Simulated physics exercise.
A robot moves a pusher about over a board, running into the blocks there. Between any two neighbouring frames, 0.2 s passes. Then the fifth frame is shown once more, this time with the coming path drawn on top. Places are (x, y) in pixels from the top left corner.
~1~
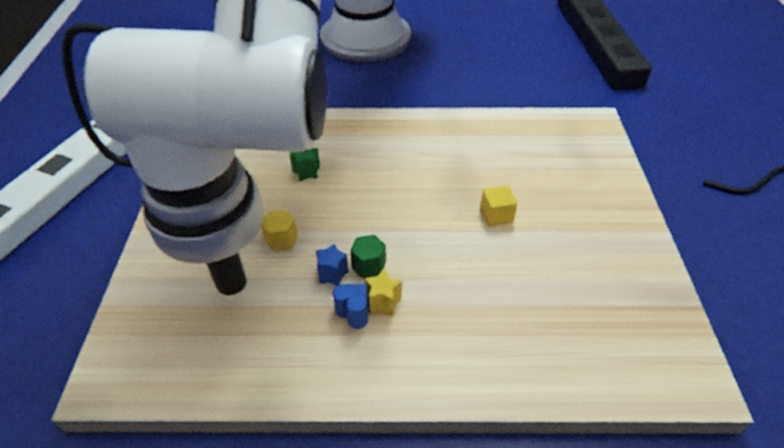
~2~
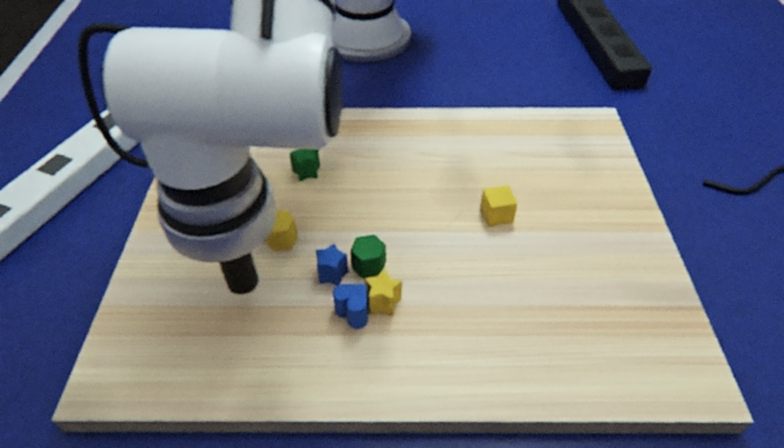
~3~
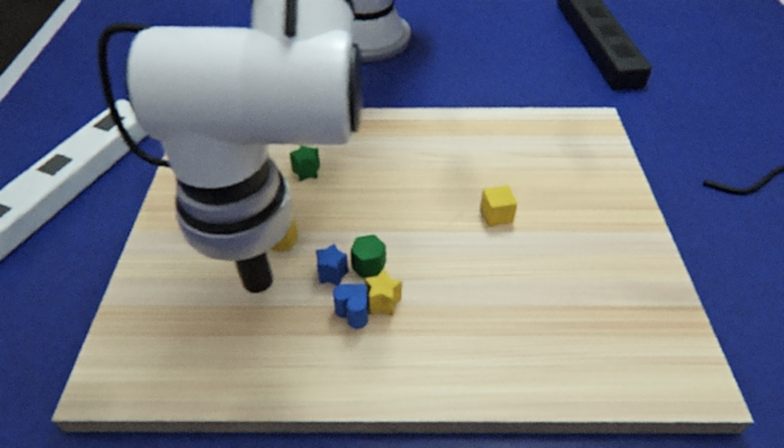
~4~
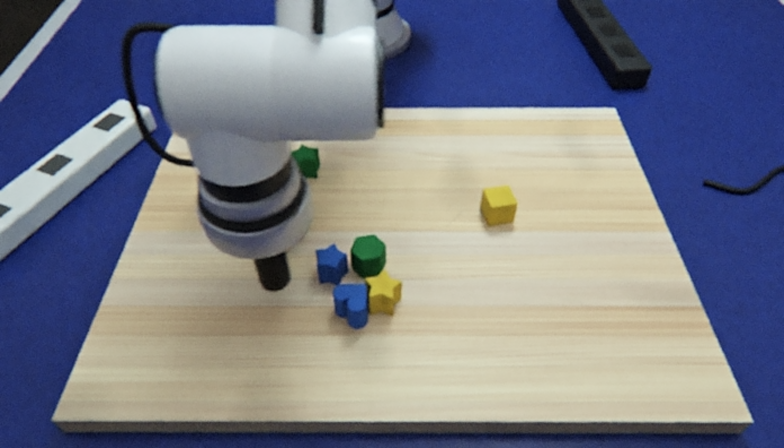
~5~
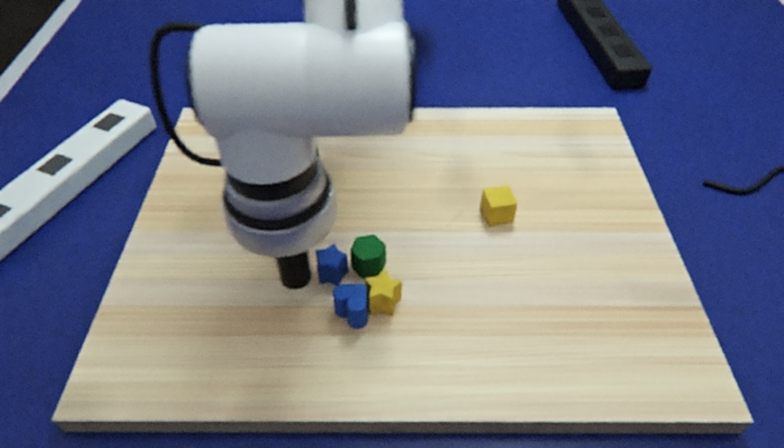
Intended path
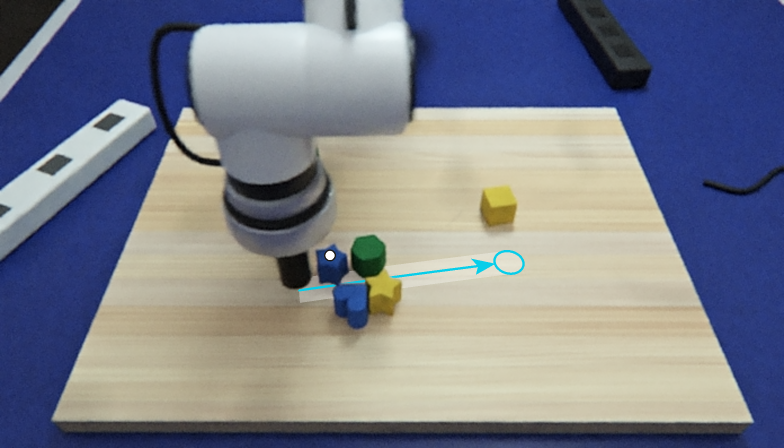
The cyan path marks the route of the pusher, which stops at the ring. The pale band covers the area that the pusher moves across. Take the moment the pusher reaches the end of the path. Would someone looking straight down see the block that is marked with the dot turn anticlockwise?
Yes, I think so.
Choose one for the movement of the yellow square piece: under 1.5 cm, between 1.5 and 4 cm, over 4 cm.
Short, under 1.5 cm.
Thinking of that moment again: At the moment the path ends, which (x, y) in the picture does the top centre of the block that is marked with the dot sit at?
My estimate: (360, 242).
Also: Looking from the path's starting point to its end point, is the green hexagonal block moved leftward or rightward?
Displaced left.
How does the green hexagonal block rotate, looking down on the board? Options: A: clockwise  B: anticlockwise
That would be A.
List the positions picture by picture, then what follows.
In the first picture, pusher tip (232, 283); block tops, blue star (330, 255); blue heart (352, 295); green hexagonal block (368, 246); yellow star (383, 284); yellow square piece (500, 196).
In the second picture, pusher (243, 282); blocks unchanged.
In the third picture, pusher (258, 281); blocks unchanged.
In the fourth picture, pusher (276, 280); blocks unchanged.
In the fifth picture, pusher (296, 278); blue star (330, 255); blue heart (352, 295); green hexagonal block (368, 246); yellow star (383, 284); yellow square piece (500, 196).
Path on the board, in a line from (299, 290) to (509, 262); the dot is on the blue star.
One third of the way, pusher (371, 268); blue star (360, 242), turned 100° anticlockwise; green hexagonal block (386, 227), turned 50° clockwise.
Two thirds of the way, pusher (443, 258); blue star (360, 242), turned 100° anticlockwise; green hexagonal block (386, 226), turned 55° clockwise; yellow star (389, 282), turned 35° clockwise.
At the end, pusher (512, 250); blue star (360, 242), turned 100° anticlockwise; blue heart in place; green hexagonal block (386, 226), turned 55° clockwise; yellow star (389, 282), turned 35° clockwise; yellow square piece in place.
